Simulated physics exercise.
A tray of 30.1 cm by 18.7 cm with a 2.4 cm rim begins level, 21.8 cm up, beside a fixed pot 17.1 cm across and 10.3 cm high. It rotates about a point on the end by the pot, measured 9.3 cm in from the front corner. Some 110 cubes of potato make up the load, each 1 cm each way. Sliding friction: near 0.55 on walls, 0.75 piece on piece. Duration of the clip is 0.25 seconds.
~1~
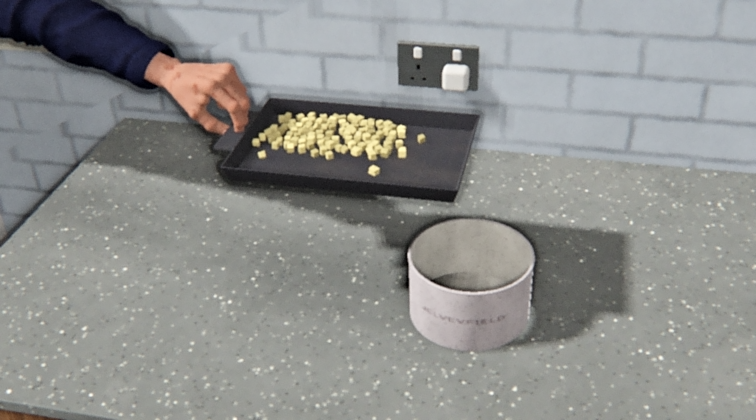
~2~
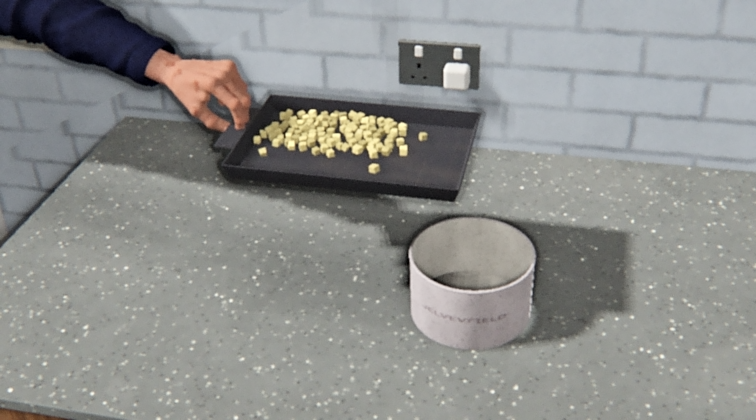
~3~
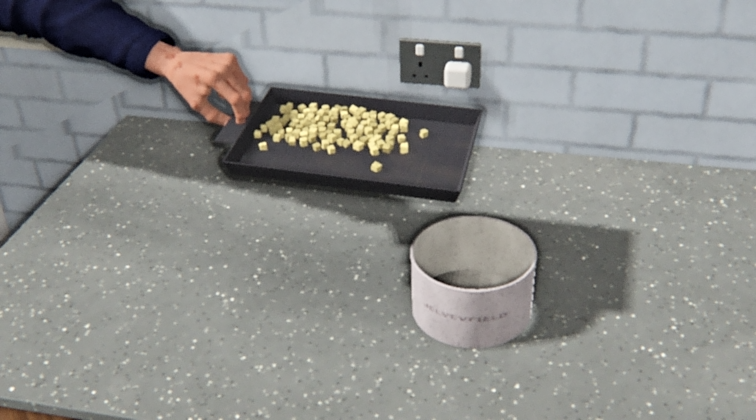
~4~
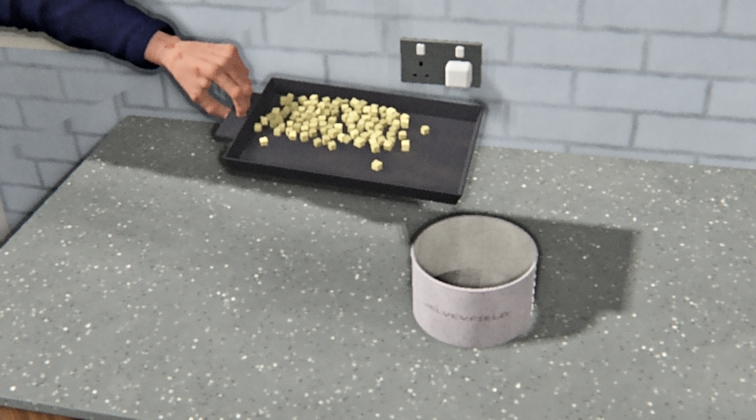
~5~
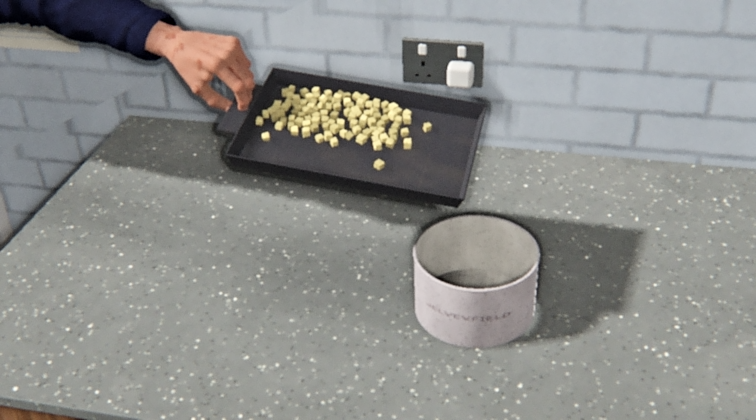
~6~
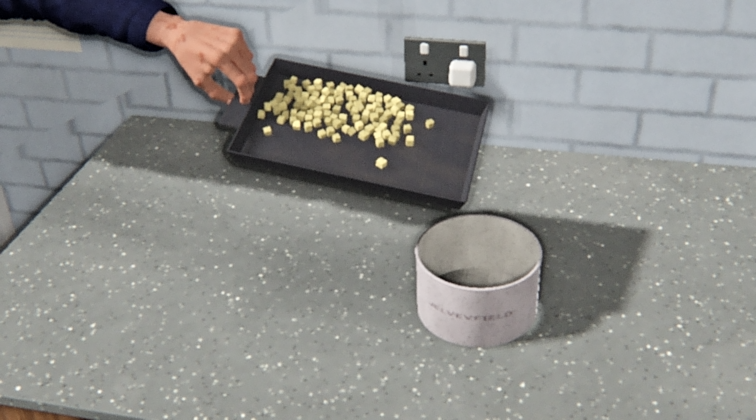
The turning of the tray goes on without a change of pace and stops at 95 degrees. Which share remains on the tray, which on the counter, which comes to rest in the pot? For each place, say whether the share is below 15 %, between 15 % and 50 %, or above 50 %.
At the end, left on the tray: Scant; counter: A medium portion; pot: Above half.
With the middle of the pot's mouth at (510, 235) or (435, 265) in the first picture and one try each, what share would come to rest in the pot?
First try about 0 per cent, second try about 95 per cent.
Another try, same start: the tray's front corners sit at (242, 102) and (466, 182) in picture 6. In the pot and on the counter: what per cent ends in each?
The pot gets 25 and the counter 75.
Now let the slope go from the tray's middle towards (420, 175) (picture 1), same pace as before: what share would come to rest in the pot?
The share comes to about 75 in a hundred.
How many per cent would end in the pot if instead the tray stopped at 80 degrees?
You'd end up with some 65 % in the pot.
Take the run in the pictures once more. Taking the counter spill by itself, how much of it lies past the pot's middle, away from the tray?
50 %.
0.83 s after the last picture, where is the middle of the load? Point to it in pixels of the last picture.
Near (447, 276).
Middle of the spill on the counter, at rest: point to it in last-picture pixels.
Spill centre at rest: About (454, 402).
Then, 0.50 s after the last picture, tilt 53 degrees; the tray holds 100 %, the pot 0 %.
Then, 0.83 s after the last picture, tilt 78 degrees; the tray holds 35 %, the pot 25 %.
Then, 1.26 s after the last picture, tilt 95 degrees; the tray holds 5 %, the pot 65 %.
In the end, tray 0 %, counter 30 %, pot 70 %.
